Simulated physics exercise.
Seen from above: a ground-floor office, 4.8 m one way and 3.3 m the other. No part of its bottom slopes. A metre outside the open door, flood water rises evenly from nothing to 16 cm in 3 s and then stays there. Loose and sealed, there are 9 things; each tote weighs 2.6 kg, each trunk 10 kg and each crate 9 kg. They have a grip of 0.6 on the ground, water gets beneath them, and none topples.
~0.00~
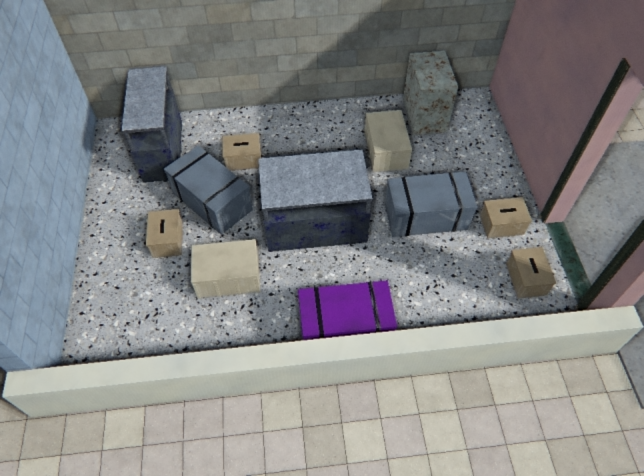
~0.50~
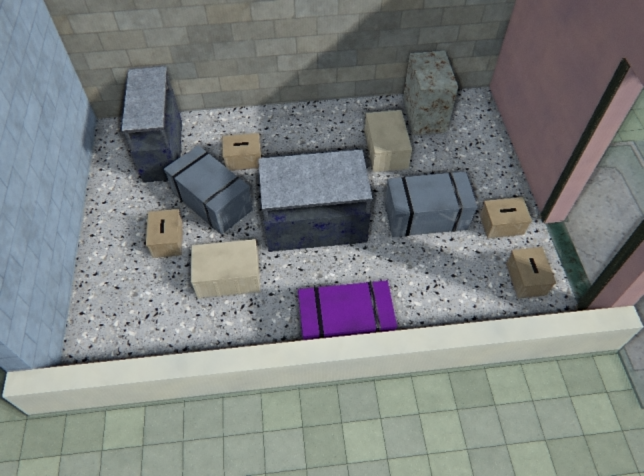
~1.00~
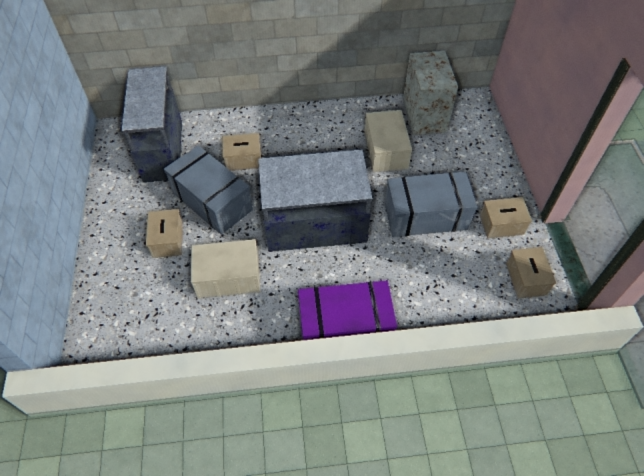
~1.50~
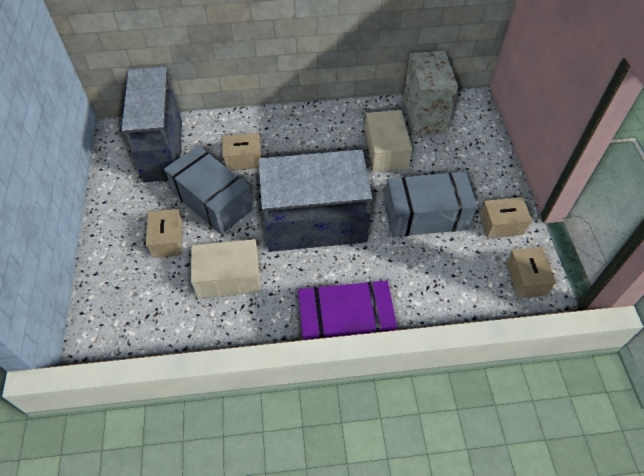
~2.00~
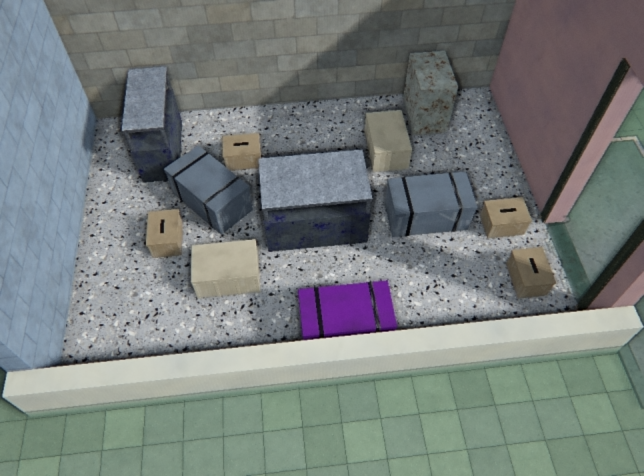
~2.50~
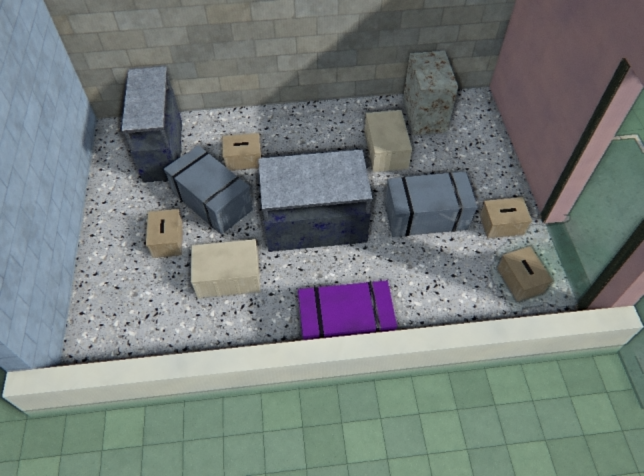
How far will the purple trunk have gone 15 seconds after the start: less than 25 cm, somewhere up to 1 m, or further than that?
Further than 1 m.
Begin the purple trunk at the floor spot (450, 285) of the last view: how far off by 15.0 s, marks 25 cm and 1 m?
Short answer, it is taken a long way.
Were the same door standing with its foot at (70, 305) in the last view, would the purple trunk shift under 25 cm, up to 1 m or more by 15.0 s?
Outcome - purple trunk: Well off.
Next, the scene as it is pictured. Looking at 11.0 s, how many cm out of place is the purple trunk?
Displacement near 250 cm.
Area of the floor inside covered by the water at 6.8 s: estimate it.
Wet: Near 11.0 m2.
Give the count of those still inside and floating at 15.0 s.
At that moment 9.
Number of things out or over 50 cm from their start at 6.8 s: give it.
I make it 4.
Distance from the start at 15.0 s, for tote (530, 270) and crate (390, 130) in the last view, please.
First 350 cm, then 60 cm.
After 3.5 s the purple trunk is near (347, 307), 0.0 m from its start, aground; 0 afloat.
After 6.8 s the purple trunk is near (190, 312), 1.3 m from its start, afloat; 2 afloat.
After 11.0 s the purple trunk is near (110, 203), 2.5 m from its start, afloat; 7 afloat.
After 15.0 s the purple trunk is near (156, 203), 2.1 m from its start, afloat; 9 afloat.
